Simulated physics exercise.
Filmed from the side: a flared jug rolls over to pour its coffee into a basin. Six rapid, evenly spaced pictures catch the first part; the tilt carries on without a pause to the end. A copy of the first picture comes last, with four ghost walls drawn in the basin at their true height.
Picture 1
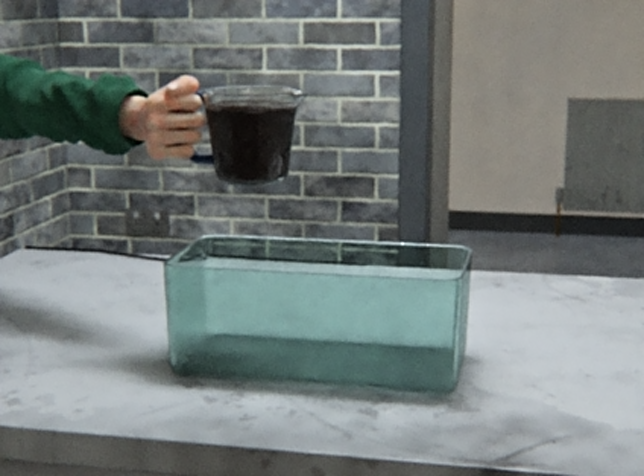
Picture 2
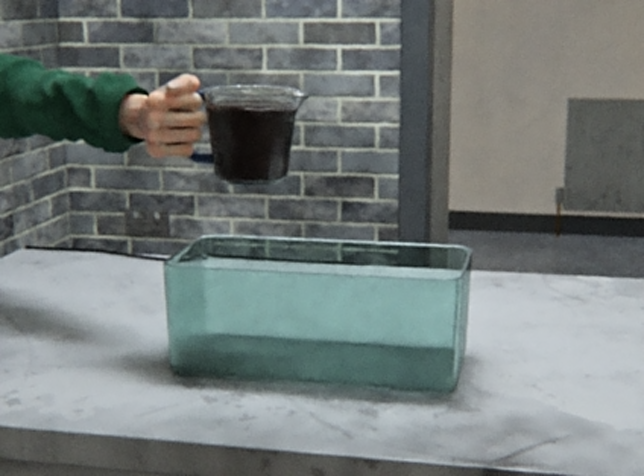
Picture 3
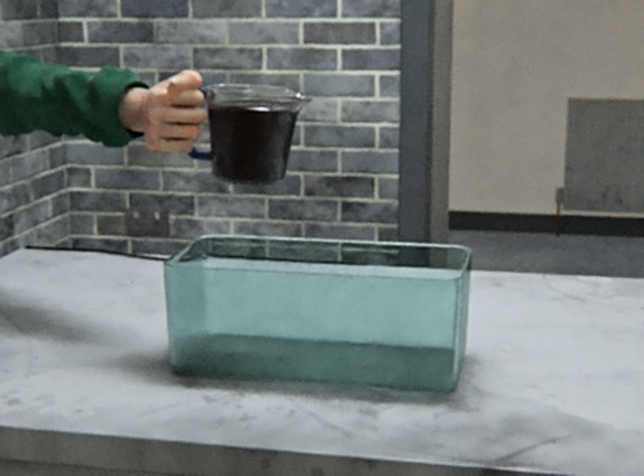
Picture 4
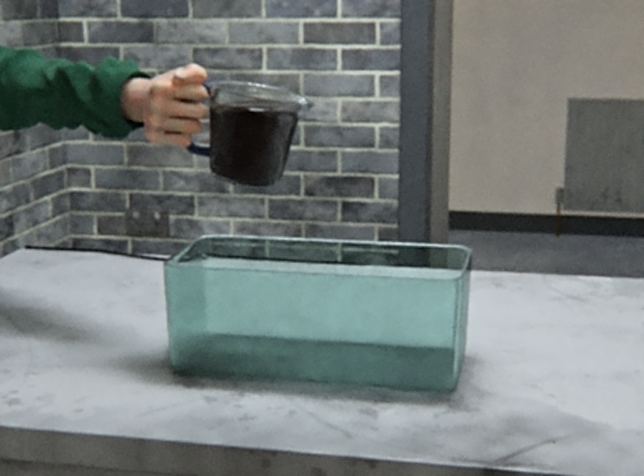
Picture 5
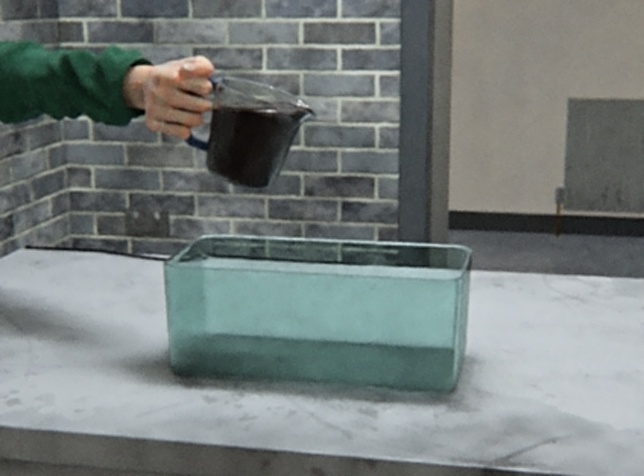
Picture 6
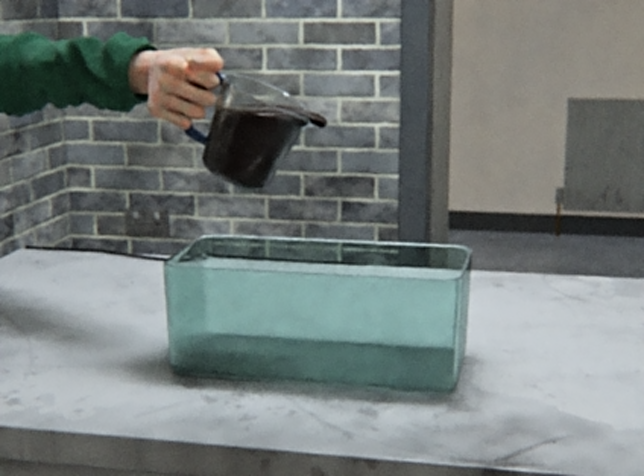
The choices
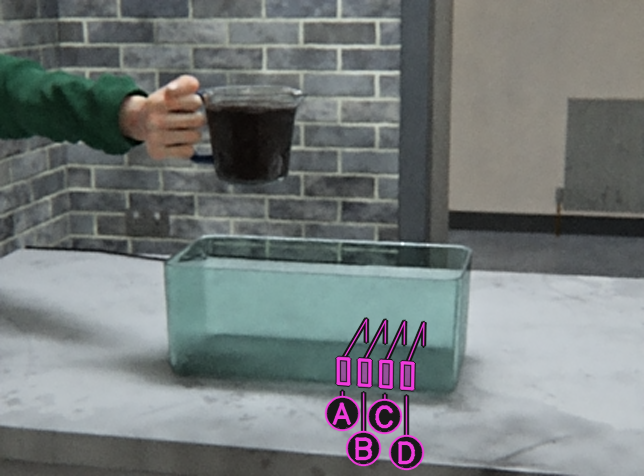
A hand in a green sleeve tilting a glass jug of coffee rightward above a clear basin, coffee reaching over its lip.
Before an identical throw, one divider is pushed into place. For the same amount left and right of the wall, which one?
Slot B does it best.
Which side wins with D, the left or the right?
The left side.
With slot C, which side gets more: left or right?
More ends on the left.
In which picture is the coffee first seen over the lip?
In picture 6.
On the marked copy, A at (342, 391); B at (363, 392); C at (384, 394); D at (406, 396).
If A is chosen, about 25 % ends left of the wall and 74 % right of it.
If B is chosen, about 52 % ends left of the wall and 47 % right of it.
If C is chosen, about 88 % ends left of the wall and 10 % right of it.
If D is chosen, about 87 % ends left of the wall and 11 % right of it.
